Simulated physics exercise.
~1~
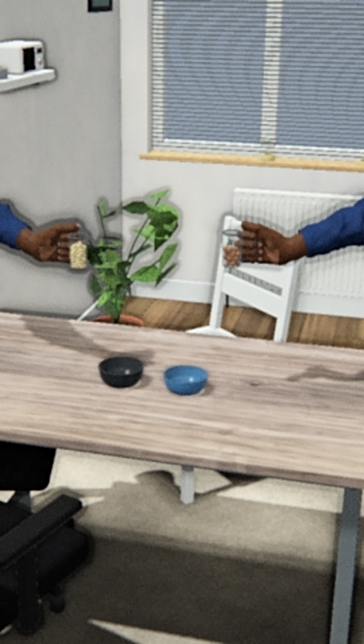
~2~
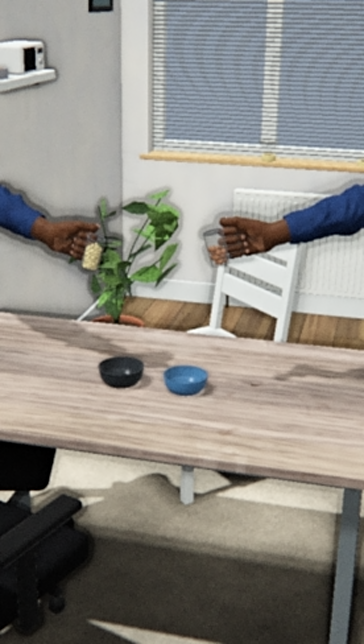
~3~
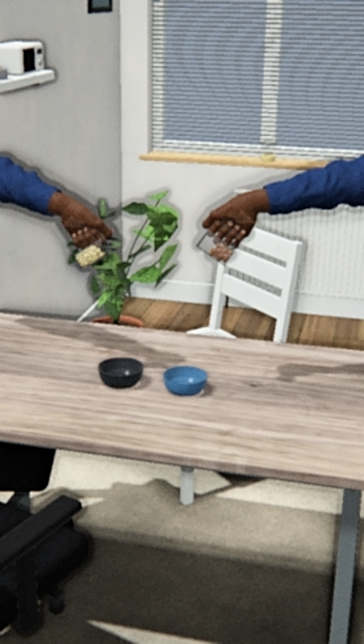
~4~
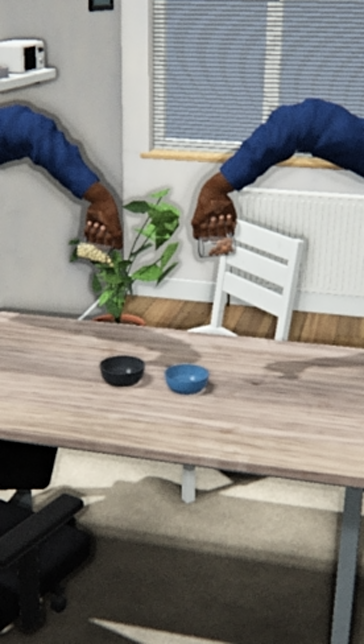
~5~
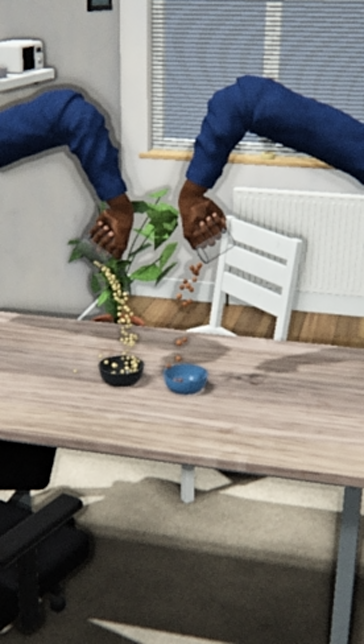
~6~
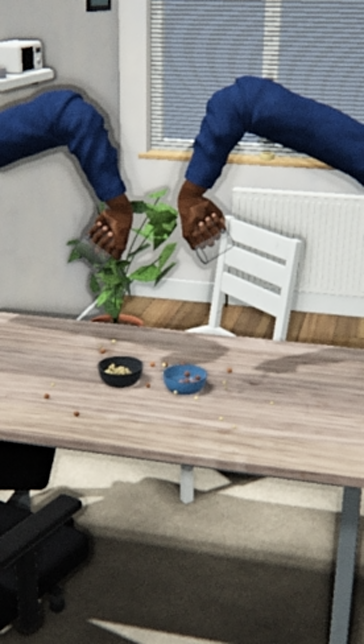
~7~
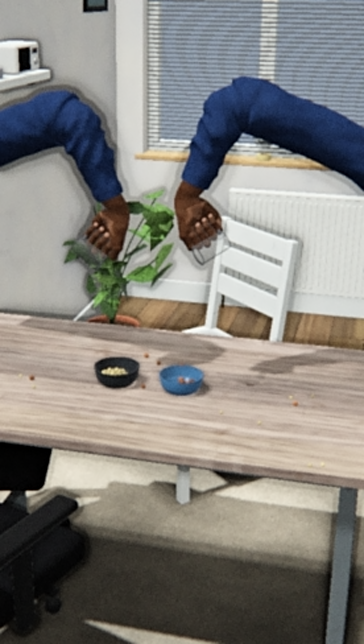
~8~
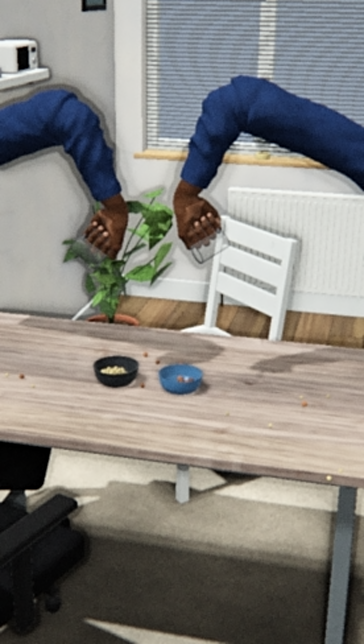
Two dark-skinned hands in blue sleeves reach in from either side, each holding a small clear cup over a wooden table, seen from slightly above in a room with a blinded window, a white chair and a leafy plant. A black bowl sits on the left and a blue one on the right. The hands move inward and tip the cups until they are upside down. Yellowish pieces pour from the left, reddish-brown ones from the right. Most land in the bowls, but several from each side scatter, leaving some strewn across the tabletop while the hands stay raised.
